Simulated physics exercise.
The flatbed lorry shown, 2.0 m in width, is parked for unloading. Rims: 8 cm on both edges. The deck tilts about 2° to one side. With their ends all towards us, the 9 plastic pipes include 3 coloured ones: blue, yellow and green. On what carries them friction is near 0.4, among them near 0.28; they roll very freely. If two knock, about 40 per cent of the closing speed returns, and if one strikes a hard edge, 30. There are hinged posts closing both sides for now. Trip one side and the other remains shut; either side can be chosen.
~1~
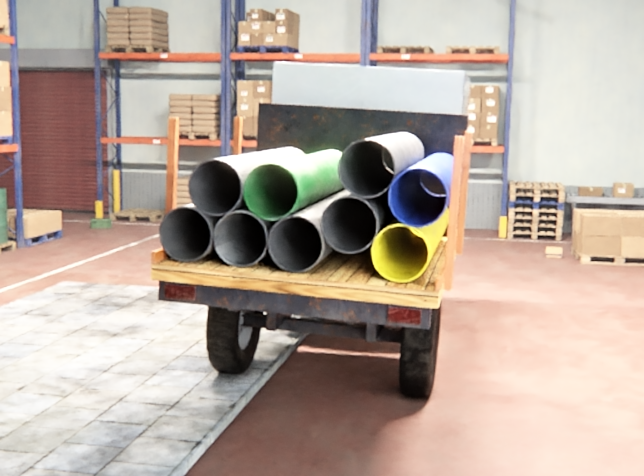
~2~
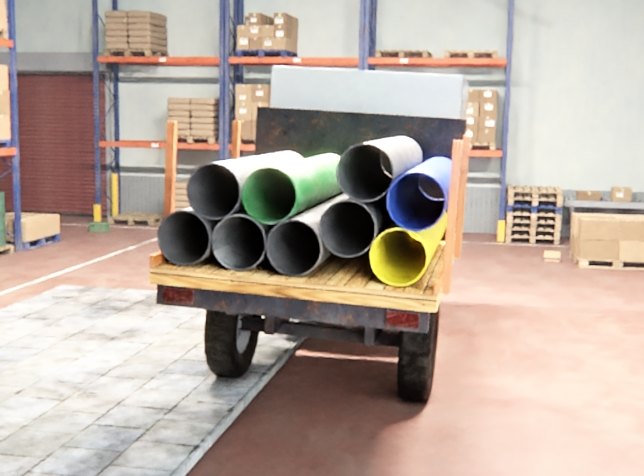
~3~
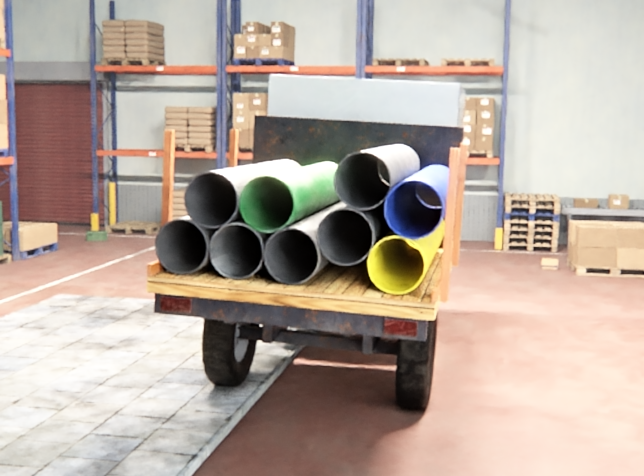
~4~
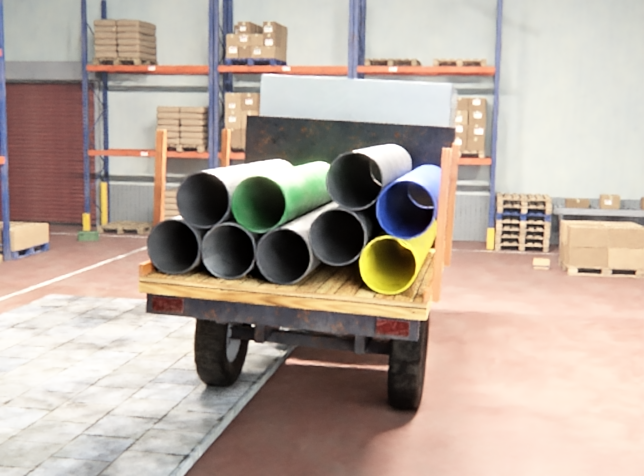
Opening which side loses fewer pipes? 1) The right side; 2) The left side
Answer: 2.
Side on the left freed, after 0.7 s, blue is up on others, 20 cm from the right edge; yellow is on the deck, 30 cm from the right edge; green is up on others, 80 cm from the left edge; 0 off so far.
Side on the left freed, at the end, blue is up on others, 20 cm from the right edge; yellow is on the deck, 30 cm from the right edge; green is up on others, 80 cm from the left edge; 0 off so far.
Side on the right freed, after 1.0 s, blue is down on the right; yellow is on the deck, 20 cm from the right edge; green is up on others, 80 cm from the left edge; 1 off so far.
Side on the right freed, at the end, blue is on the ground to the right; yellow is on the deck, 20 cm from the right edge; green is up on others, 85 cm from the left edge; 2 off so far.
